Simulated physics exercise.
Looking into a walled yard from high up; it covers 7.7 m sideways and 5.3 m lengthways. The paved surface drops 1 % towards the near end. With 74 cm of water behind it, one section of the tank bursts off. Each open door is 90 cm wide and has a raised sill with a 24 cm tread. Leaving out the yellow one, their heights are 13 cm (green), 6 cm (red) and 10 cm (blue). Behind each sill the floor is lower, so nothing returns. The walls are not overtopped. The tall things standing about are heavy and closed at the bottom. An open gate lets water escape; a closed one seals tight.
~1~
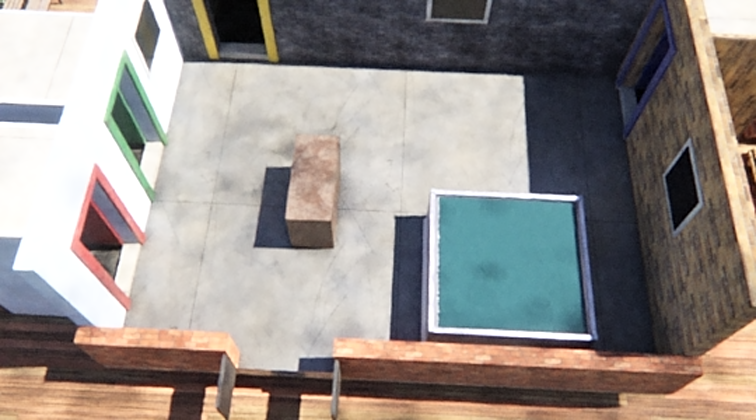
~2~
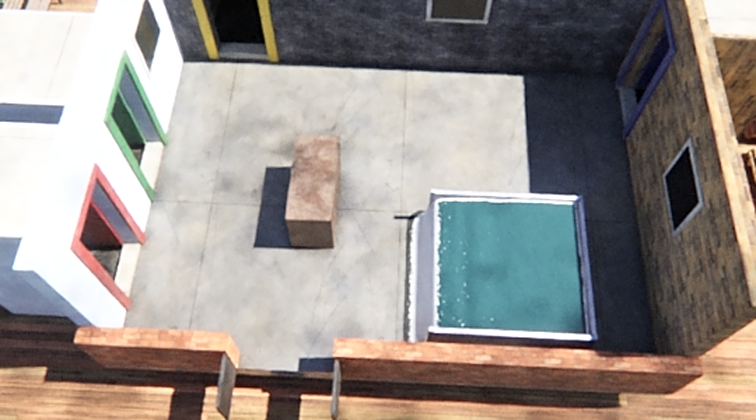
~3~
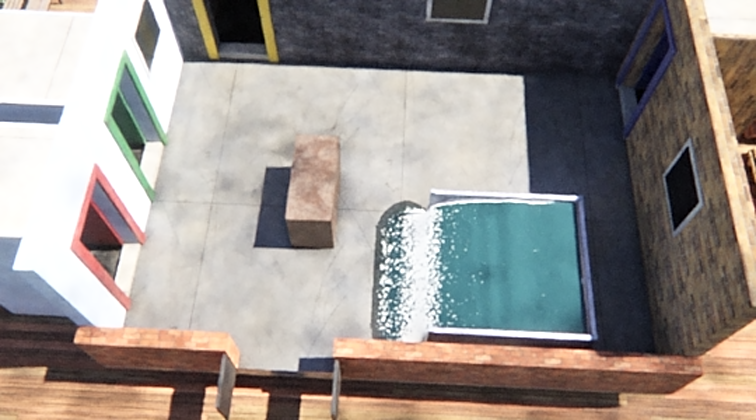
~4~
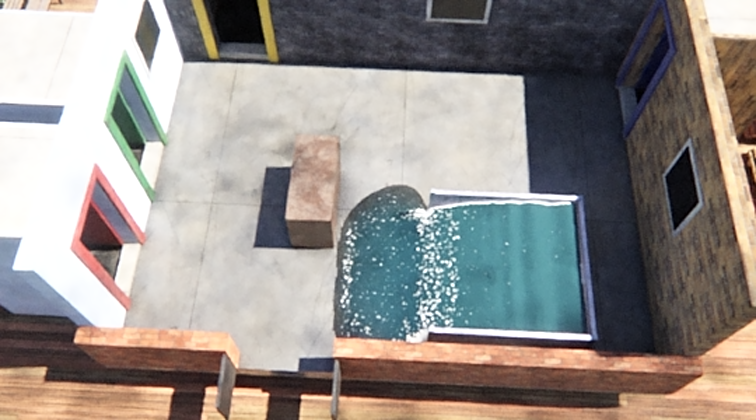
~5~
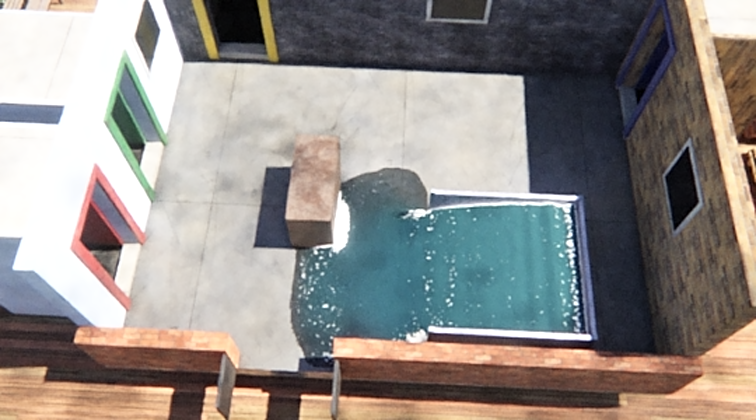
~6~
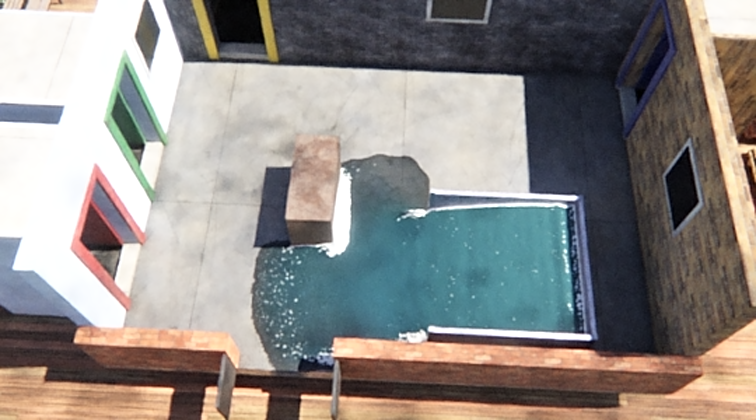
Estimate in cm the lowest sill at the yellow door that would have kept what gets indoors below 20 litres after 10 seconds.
About 13.5 cm.
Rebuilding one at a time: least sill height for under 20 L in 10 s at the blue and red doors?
About 6.0 cm at blue and 31 cm at red.
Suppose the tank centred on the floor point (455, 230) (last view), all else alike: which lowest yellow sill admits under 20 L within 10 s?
About 8.0 cm.
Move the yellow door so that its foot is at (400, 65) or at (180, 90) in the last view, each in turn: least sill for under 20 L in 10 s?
Roughly 11.5 and 11.0 cm.
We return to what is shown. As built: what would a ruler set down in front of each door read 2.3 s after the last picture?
Depths in cm: Yellow 4, green 10, red 29, blue 0.
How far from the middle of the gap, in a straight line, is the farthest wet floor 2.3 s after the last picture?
About 5.6 m.
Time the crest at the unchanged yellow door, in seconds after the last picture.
Near 4.5 s.
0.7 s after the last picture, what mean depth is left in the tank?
Some 37 cm.
Then, 0.7 s after the last picture water covers 35 % of the floor, deepest (45 cm) near (342, 241); it has not reached the yellow door.
Then, 2.3 s after the last picture water covers 55 % of the floor, deepest (38 cm) near (132, 346); 4 cm at the yellow door, 0 litres in over its 13 cm sill.
Then, 9.3 s after the last picture water covers 95 % of the floor, deepest (12 cm) near (613, 183); 5 cm at the yellow door, 21 litres in over its 13 cm sill.
At the yellow door as built, the water peaked near 19 cm, 4.3 s after the last picture.
Run again over the same 10 s with other heights there, 29 litres in over 11.5 cm, 12 litres over 15.5 cm. The limit of 20 litres is kept from about 13.5 cm up.
